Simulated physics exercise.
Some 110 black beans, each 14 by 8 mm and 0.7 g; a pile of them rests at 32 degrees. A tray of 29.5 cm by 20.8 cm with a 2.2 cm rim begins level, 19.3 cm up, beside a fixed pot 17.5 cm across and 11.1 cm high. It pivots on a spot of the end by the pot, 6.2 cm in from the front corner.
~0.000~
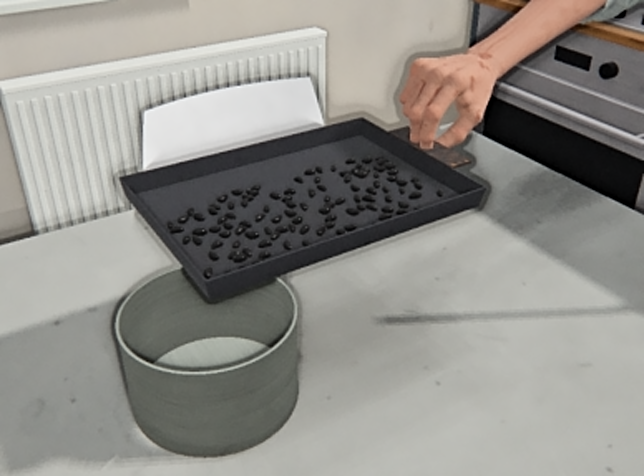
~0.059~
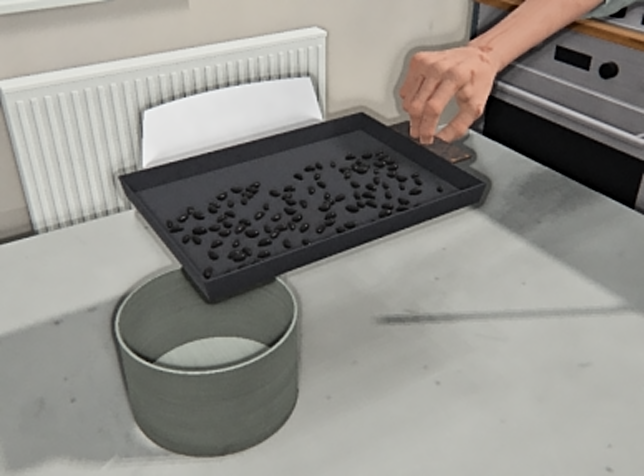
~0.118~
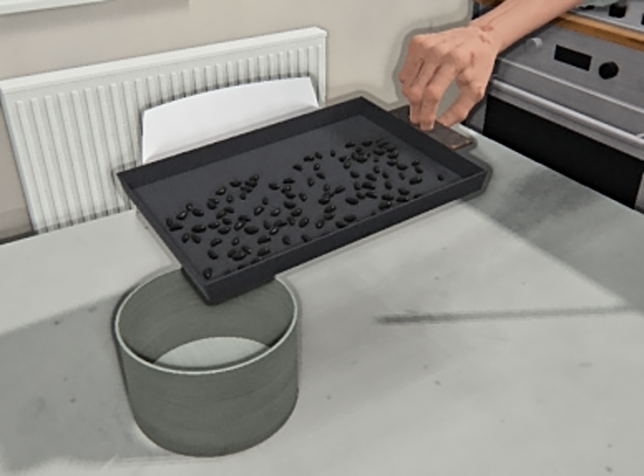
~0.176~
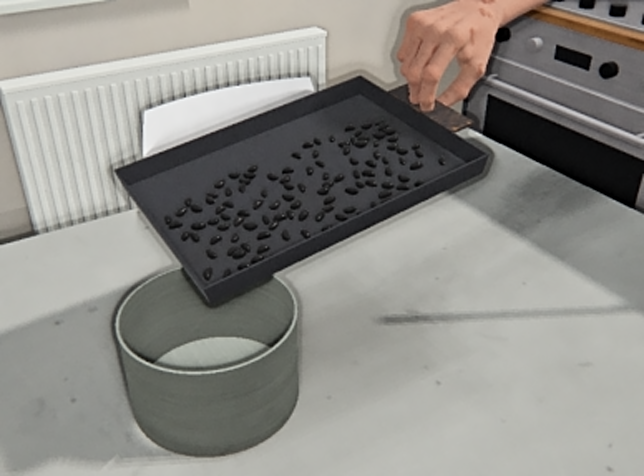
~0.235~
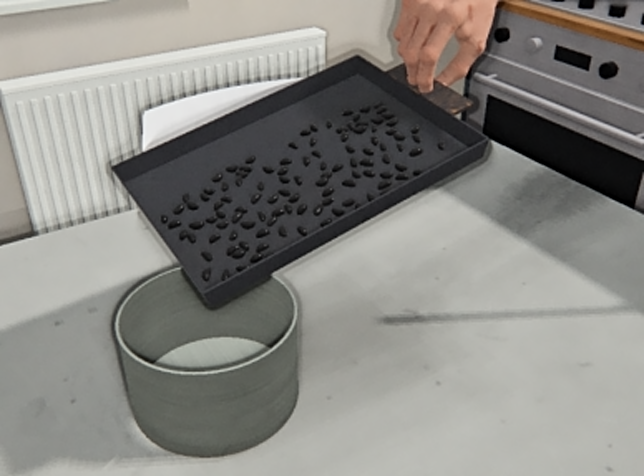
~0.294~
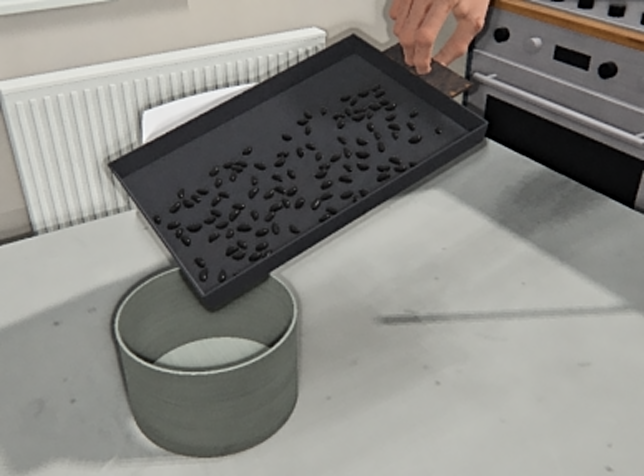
A hand at the upper right holds the handle of a dark rectangular tray scattered with small black beans, seen from slightly above in a kitchen. The tray's left front corner sits over a round grey pot on a pale grey table, with a white radiator behind and an oven at right. The hand lifts the tray's right end, steepening its slope, while the beans shift slightly and the camera stays still.
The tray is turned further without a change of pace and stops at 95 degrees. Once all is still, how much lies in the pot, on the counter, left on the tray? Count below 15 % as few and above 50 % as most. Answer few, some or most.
Pot: Few, counter: Most, tray: Few.
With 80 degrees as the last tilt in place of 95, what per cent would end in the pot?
Then about 5 per cent.
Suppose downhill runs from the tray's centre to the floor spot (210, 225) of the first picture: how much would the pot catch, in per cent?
About 35 per cent.
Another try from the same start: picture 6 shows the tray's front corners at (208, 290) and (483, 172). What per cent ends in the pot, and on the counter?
Pot 45, counter 55.
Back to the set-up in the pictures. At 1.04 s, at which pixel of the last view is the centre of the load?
Around (198, 301).
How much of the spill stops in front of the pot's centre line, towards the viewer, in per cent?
About 100 per cent.
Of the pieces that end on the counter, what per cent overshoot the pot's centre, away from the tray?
Some 90 per cent.
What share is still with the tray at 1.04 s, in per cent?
Some 65 per cent of the load.
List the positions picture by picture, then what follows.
The first frame shows tray tilt 0 degrees, front corners at (208, 277) and (481, 187); middle of the pieces at (304, 206); pot at (208, 312).
The second frame shows tray tilt 1 degrees, front corners at (208, 278) and (481, 182); middle of the pieces at (304, 204).
The third frame shows tray tilt 5 degrees, front corners at (207, 281) and (482, 170), lowest corner left front; middle of the pieces at (303, 197).
The fourth frame shows tray tilt 9 degrees, front corners at (206, 284) and (483, 154), lowest corner left front; middle of the pieces at (302, 188).
The fifth frame shows tray tilt 14 degrees, front corners at (206, 288) and (483, 138), lowest corner left front; middle of the pieces at (298, 180).
The sixth frame shows tray tilt 19 degrees, front corners at (205, 292) and (482, 123), lowest corner left front; middle of the pieces at (291, 174); pot at (207, 312). The tray's pace is about 80 degrees a second.
After 0.74 s, tilt 55 degrees; the tray holds 100 %, the pot 0 %.
After 1.04 s, tilt 79 degrees; the tray holds 65 %, the pot 0 %.
Then, at 1.44 s, tilt 95 degrees; the tray holds 10 %, the pot 5 %.
In the end, at 2.9 s, pot 5 %, counter 95 %, tray 5 %.
